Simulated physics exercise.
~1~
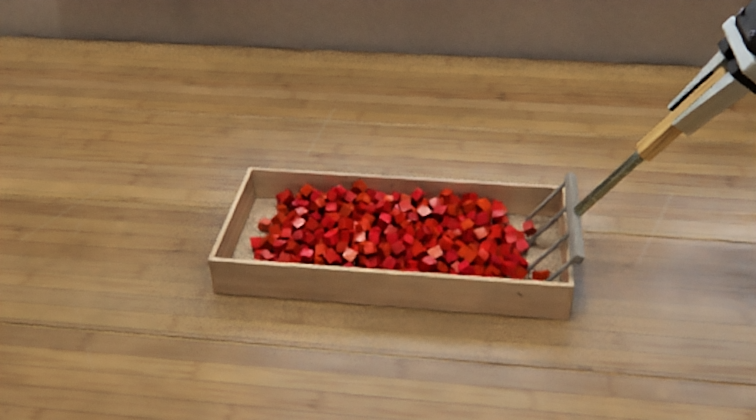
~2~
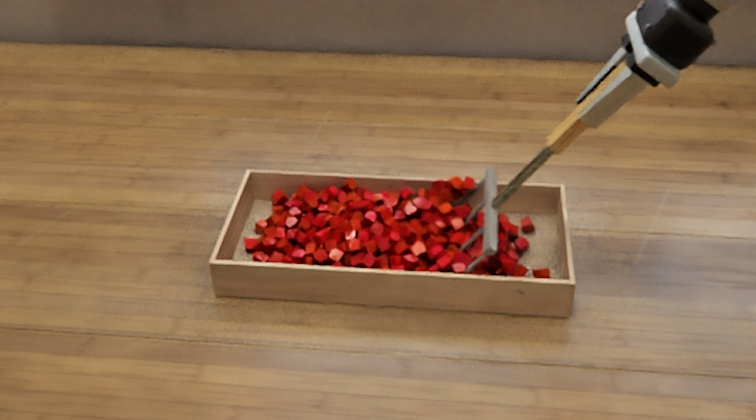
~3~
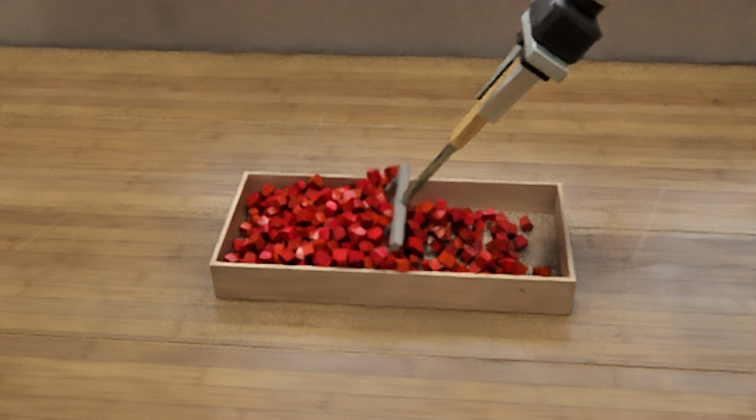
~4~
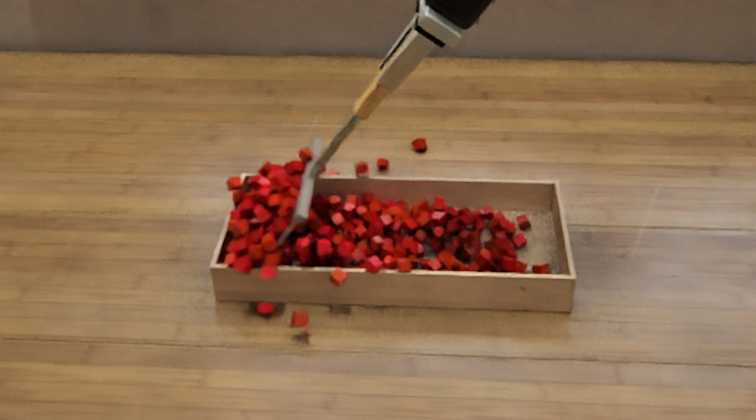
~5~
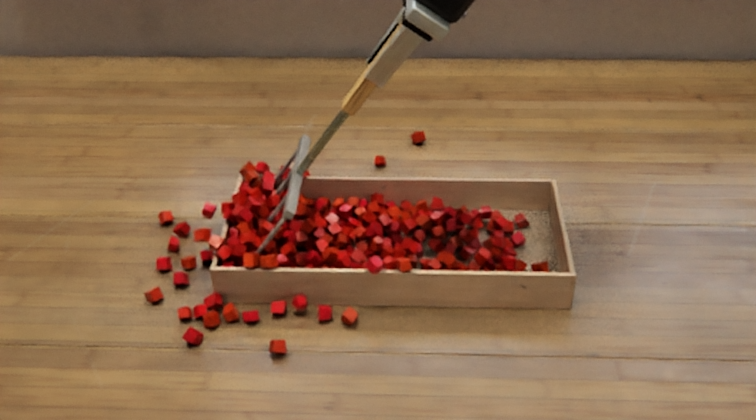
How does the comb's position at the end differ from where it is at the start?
At the start the comb is at the right end of the tin, and by the end it is near the left end, among the heaped dice.
